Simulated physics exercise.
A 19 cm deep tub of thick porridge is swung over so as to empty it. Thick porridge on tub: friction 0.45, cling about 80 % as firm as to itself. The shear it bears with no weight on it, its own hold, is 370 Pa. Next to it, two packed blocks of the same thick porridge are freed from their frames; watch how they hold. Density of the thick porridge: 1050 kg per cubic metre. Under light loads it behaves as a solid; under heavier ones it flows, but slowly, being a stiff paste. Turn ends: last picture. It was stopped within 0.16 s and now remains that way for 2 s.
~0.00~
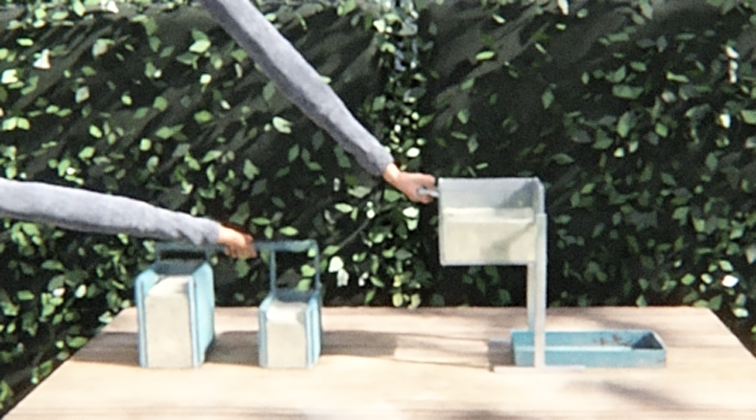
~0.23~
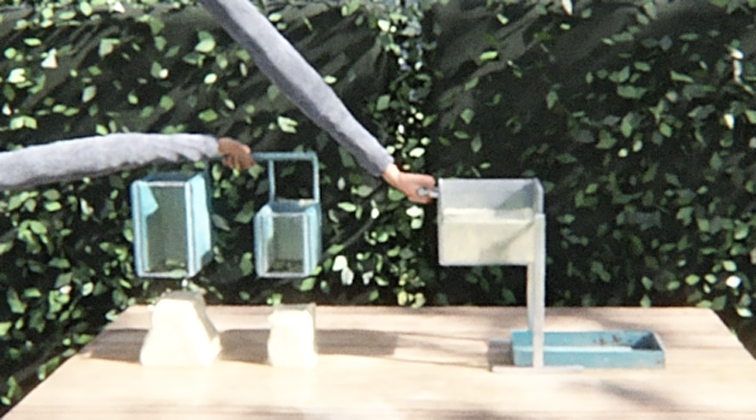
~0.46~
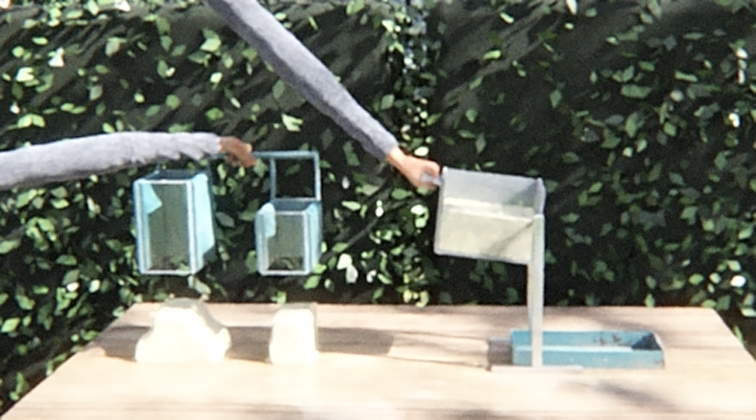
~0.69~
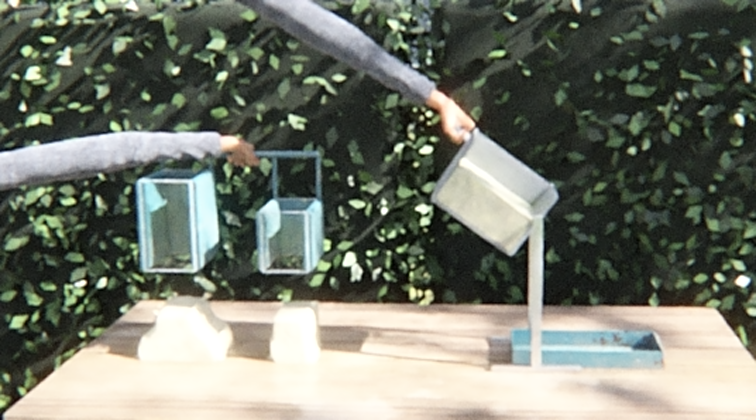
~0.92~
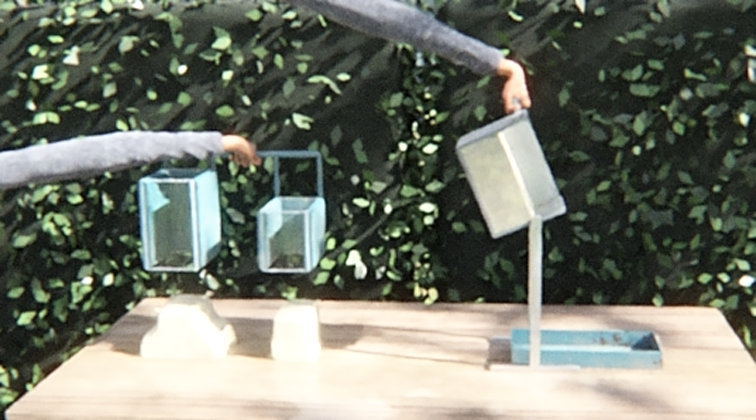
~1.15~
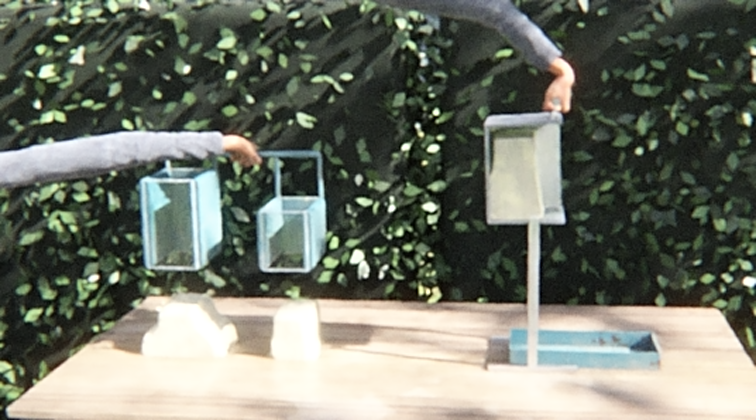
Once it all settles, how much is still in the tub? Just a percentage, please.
I would say about 66 percent.
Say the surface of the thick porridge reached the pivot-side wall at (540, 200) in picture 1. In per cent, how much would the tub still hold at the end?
Result: Approx. 40 % remaining in tub.
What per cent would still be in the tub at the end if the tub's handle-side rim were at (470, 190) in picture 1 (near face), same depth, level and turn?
Close to 100 per cent would still be in the tub.
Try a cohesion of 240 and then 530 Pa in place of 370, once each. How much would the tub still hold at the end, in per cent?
You'd see 55 percent the first time and 100 percent the second.
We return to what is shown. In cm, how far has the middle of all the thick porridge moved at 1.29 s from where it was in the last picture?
Shift: Roughly 4 cm.
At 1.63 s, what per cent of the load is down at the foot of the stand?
Some 0 % has got all the way down.
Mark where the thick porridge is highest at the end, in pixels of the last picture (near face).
About (503, 181).
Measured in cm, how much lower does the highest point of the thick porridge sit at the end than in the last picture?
11 cm.
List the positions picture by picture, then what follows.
The first picture shows handle-side rim at (442, 191), tilt 0 degrees; highest point of the thick porridge at (479, 221); test blocks 21 cm, 14 cm high (left to right).
The second picture shows handle-side rim at (441, 191), tilt 0 degrees; highest point of the thick porridge at (478, 221); test blocks 17 cm, 13 cm high (left to right).
The third picture shows handle-side rim at (445, 180), tilt 7 degrees; highest point of the thick porridge at (448, 211); test blocks 15 cm, 13 cm high (left to right).
The fourth picture shows handle-side rim at (476, 140), tilt 36 degrees; highest point of the thick porridge at (462, 169); test blocks 15 cm, 13 cm high (left to right).
The fifth picture shows handle-side rim at (526, 120), tilt 68 degrees; highest point of the thick porridge at (498, 137); test blocks 15 cm, 13 cm high (left to right).
The sixth picture shows handle-side rim at (561, 124), tilt 88 degrees; highest point of the thick porridge at (520, 139); test blocks 15 cm, 13 cm high (left to right).
By 1.29 s, the tub is at 88 degrees and holds 100 %.
By 1.46 s, the tub is at 88 degrees and holds 86 %.
By 1.63 s, the tub is at 88 degrees and holds 71 %.
By 1.80 s, the tub is at 88 degrees and holds 66 %.
By 3.15 s, at the end, the tub is at 88 degrees and holds 66 %.
